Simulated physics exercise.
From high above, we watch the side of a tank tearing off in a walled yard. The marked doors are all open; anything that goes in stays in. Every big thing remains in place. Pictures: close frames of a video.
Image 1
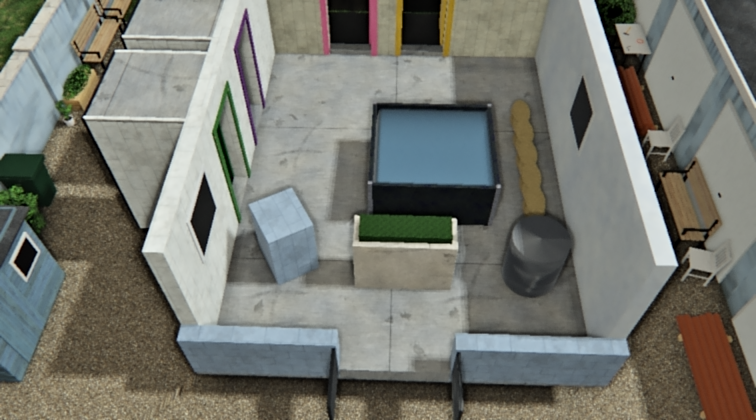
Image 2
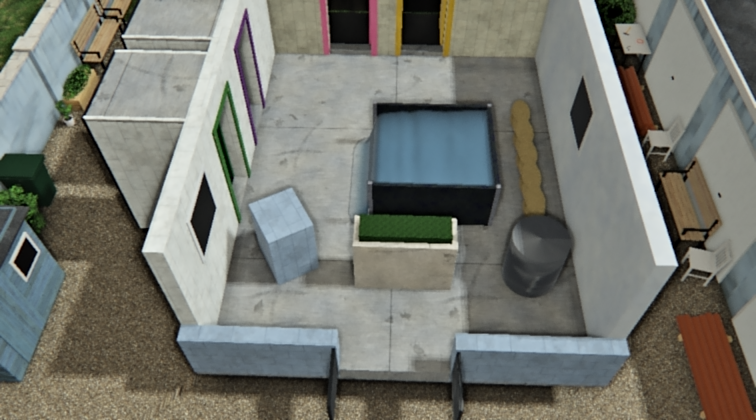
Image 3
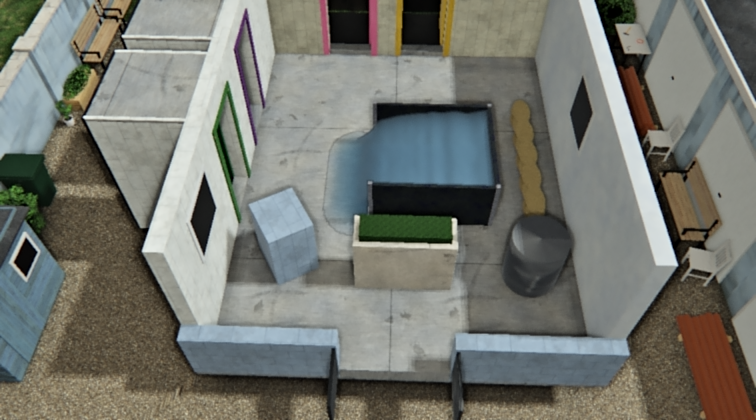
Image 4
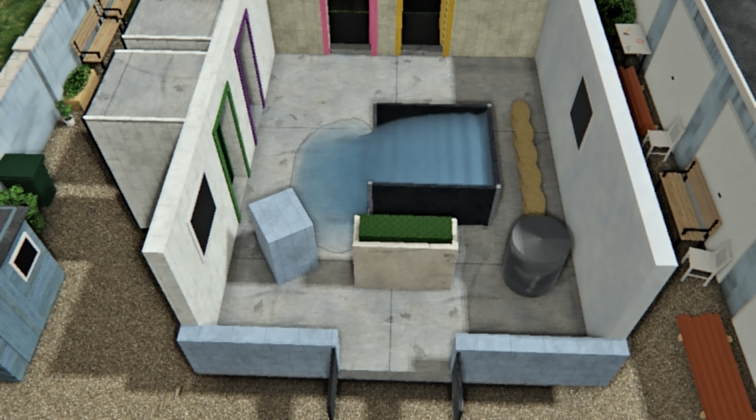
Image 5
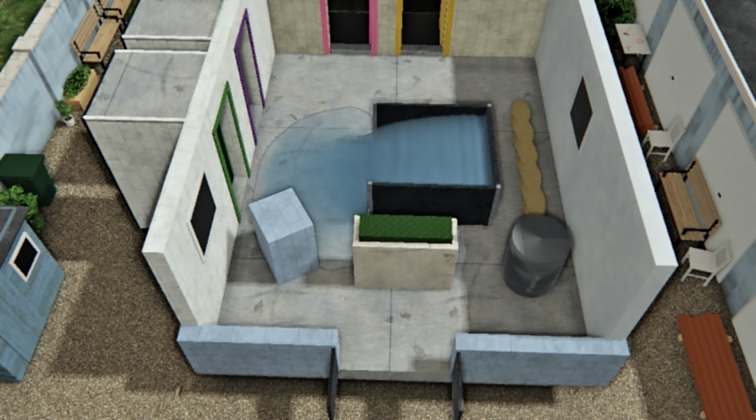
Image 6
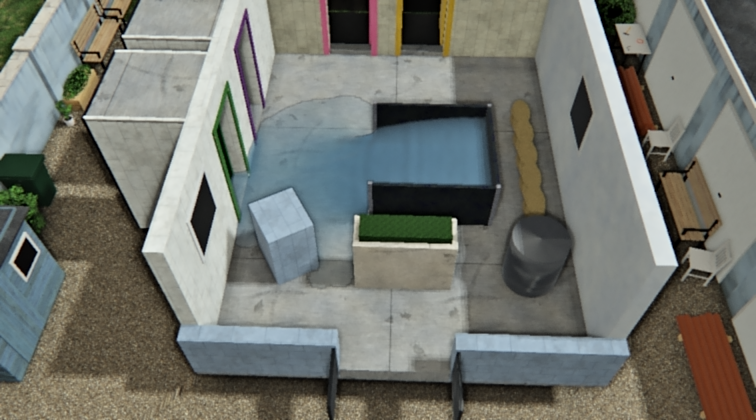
To begin with, still blue water fills a dark-sided open tank in a walled yard, beside a planter and a pale block. The tank's left side gives way and water pours out leftward, then spreads in a widening sheet across the concrete, reaching around the block and to the green-framed doorway.
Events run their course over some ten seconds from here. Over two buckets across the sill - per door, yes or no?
Yellow door no, pink door no, green door yes, purple door yes.
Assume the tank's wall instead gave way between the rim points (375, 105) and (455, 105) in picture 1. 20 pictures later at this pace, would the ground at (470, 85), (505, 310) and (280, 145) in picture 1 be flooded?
Submerged, unwetted, submerged.
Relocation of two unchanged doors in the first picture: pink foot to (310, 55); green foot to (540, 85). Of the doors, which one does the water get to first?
I'd say the purple one is reached first.
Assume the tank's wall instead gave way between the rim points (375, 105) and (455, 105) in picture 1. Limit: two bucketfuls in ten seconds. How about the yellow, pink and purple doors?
Here's how it goes: The yellow door gets beyond the mark, while the pink door gets beyond the mark and the purple door never reaches it.
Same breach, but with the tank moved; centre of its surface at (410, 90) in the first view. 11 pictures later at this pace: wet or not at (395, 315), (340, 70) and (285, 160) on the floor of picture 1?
Check in sequence: Still parched, soaked through, soaked through.
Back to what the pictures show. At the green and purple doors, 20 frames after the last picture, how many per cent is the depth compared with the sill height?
I reckon it's around 310 and then 140 per cent.
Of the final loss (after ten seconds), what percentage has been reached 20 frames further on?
Roughly 75 percent of it.
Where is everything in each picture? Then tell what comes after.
Still water in the open tank at (433, 146), in the first frame.
The front is at a hidden place, out from the gap at (374, 166), in the second frame.
The front is at (345, 230), out from the gap at (374, 169), in the third frame.
The front is at a hidden place, out from the gap at (374, 170), in the fourth frame.
The front is at a hidden place, out from the gap at (374, 171), in the fifth frame.
The front is at (237, 236), out from the gap at (374, 171), in the sixth frame.
A moment on, water covers 35 % of the floor; the yellow door not reached, the pink door not reached, the green door far over two buckets in, the purple door over two buckets in.
Next, water covers 40 % of the floor; the yellow door not reached, the pink door not reached, the green door far over two buckets in, the purple door far over two buckets in.
Then, water covers 60 % of the floor; the yellow door wet at the sill, nothing in, the pink door under two buckets in, the green door far over two buckets in, the purple door far over two buckets in.
Later, water covers 90 % of the floor; the yellow door wet at the sill, nothing in, the pink door under two buckets in, the green door far over two buckets in, the purple door far over two buckets in.
In the end, water covers 95 % of the floor; the yellow door wet at the sill, nothing in, the pink door under two buckets in, the green door far over two buckets in, the purple door far over two buckets in.
